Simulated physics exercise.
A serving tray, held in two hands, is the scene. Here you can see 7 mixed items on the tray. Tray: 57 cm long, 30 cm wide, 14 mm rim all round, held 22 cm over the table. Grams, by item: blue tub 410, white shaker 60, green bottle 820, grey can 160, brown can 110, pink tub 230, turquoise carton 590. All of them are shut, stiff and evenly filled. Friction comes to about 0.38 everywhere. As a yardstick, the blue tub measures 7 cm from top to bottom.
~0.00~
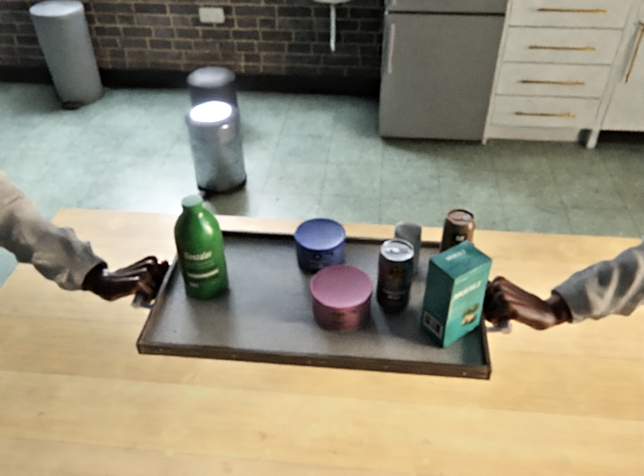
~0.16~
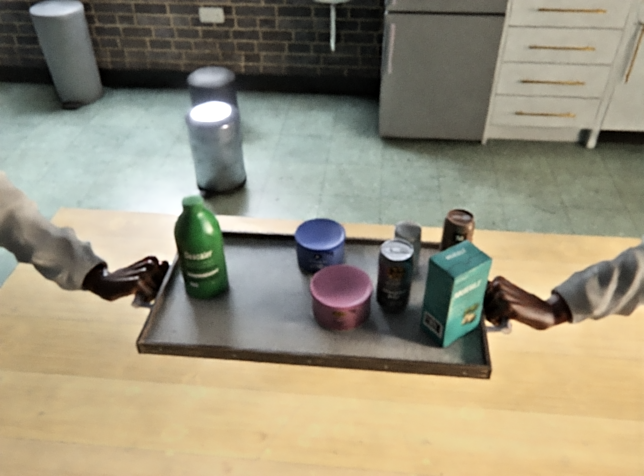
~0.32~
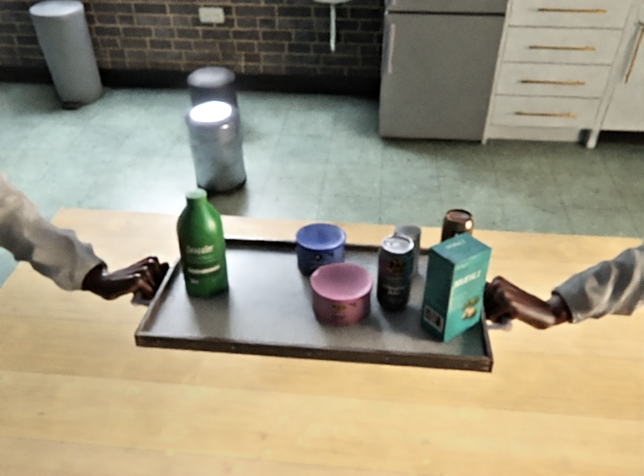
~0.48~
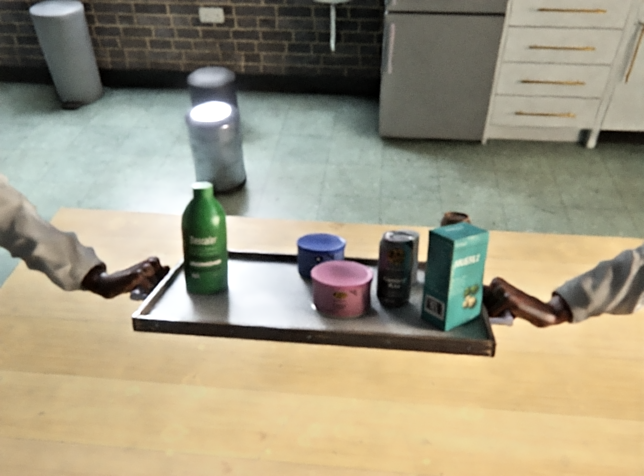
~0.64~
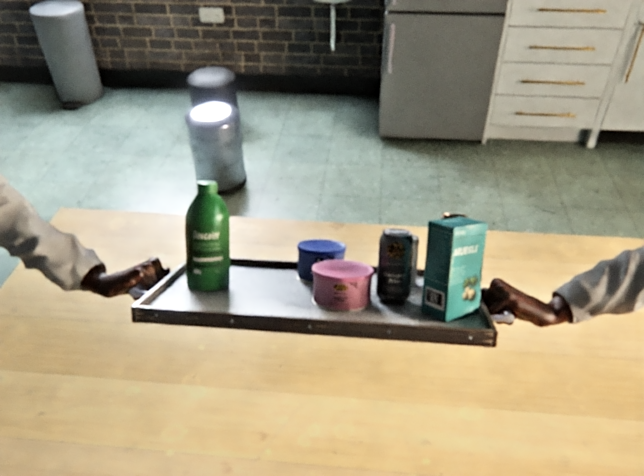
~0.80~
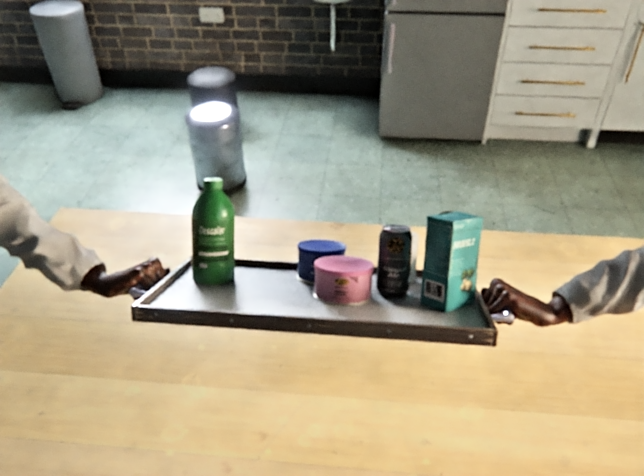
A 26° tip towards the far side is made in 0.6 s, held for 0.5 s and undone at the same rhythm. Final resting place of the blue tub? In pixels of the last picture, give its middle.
Roughly (321, 245).
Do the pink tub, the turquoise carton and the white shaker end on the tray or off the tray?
Final state - the pink tub stays within bounds; the turquoise carton ends out of bounds; the white shaker ends out of bounds.
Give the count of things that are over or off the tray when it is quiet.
5 of them.
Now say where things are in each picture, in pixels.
Tray level; blue tub (320, 247); white shaker (406, 248), in the first picture.
Tray level; grey can (395, 277), in the second picture.
Tilt 7°, far edge down; pink tub (342, 295); turquoise carton (455, 288), in the third picture.
Tilt 19°, far edge down; green bottle (205, 237), in the fourth picture.
Tilt 25°, far edge down; grey can (395, 266), in the fifth picture.
Tilt 26°, far edge down; blue tub (321, 262); pink tub (343, 280) moved 3 cm, in the sixth picture.
After 1.20 s, tilt 26°, far edge down; white shaker, green bottle, grey can, brown can and turquoise carton now off the tray; pink tub moved 5 cm.
After 1.50 s, tilt 13°, far edge down; pink tub moved 5 cm.
In the end (2.3 s), off the tray, white shaker, green bottle, grey can, brown can and turquoise carton; not toppled but over 5 cm from the start, pink tub; the last one under 5 cm from the start. In the last view, blue tub near (321, 245).
